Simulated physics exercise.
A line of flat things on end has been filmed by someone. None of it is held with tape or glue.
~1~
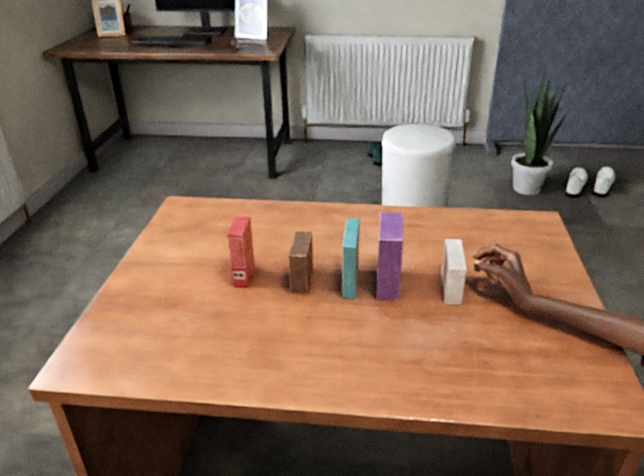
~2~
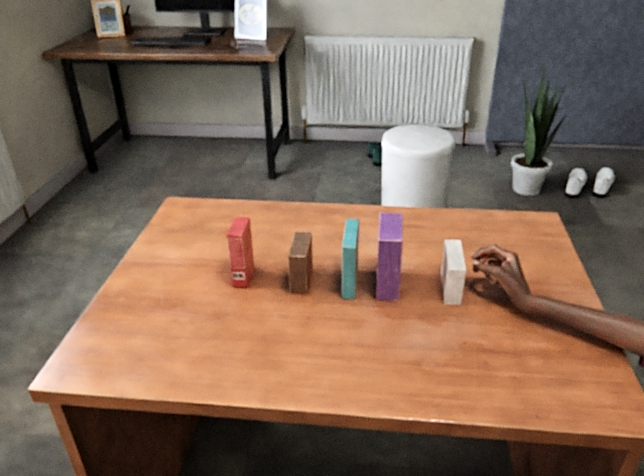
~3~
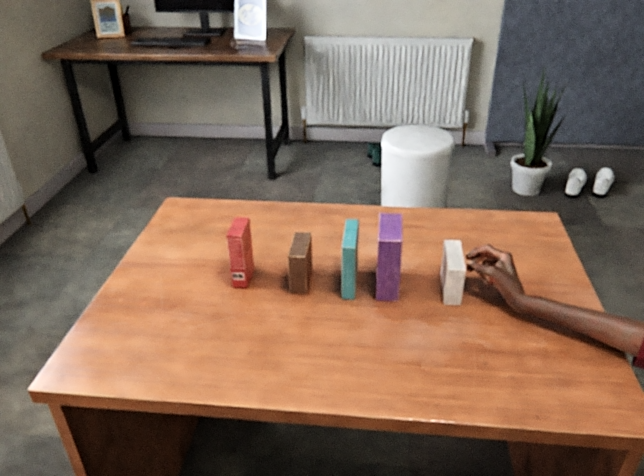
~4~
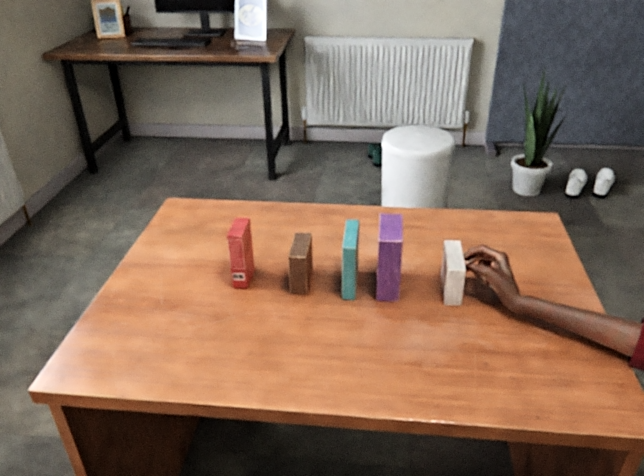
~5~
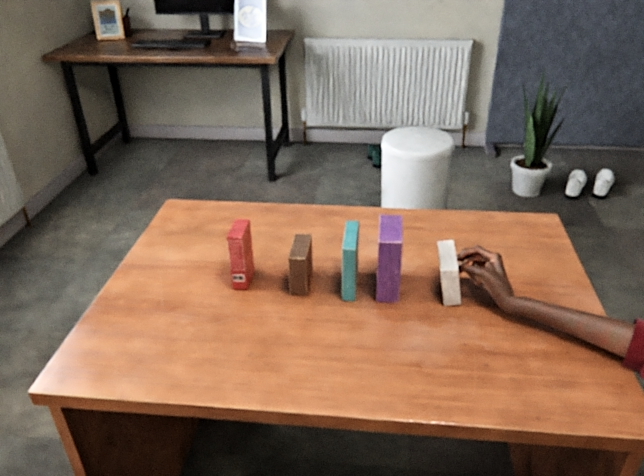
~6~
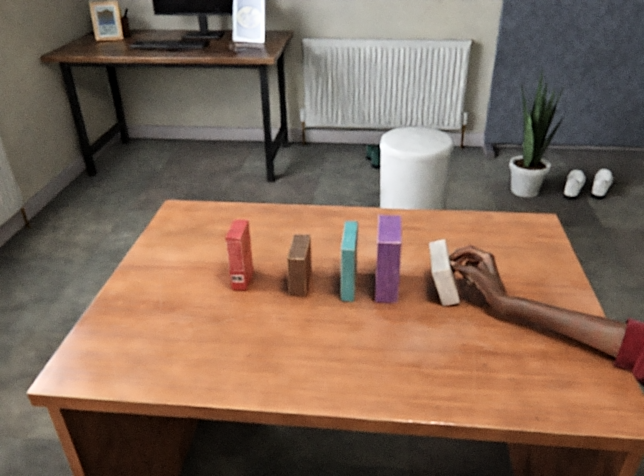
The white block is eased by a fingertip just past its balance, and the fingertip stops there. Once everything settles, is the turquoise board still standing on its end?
Yes, it remains standing.
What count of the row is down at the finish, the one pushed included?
1.
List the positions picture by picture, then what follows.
Turquoise board (351, 258); purple block (390, 256), in the first frame.
Purple block (389, 257); brown block (301, 262), in the second frame.
Purple block (389, 257); brown block (301, 263), in the third frame.
Purple block (389, 257); brown block (301, 263), in the fourth frame.
White block 10° over; purple block (389, 259); brown block (301, 264), in the fifth frame.
White block 20° over; turquoise board (350, 261); purple block (388, 259), in the sixth frame.
Then, 0.10 s on from there, white block 31° over.
Then, 0.20 s on from there, white block 59° over.
Then, 0.30 s on from there, white block 90° over.
Then, 0.50 s on from there, turquoise board resting near (350, 261).
In the end, all 3 unmoved. At the end, from the last picture's camera, turquoise board near (350, 261).
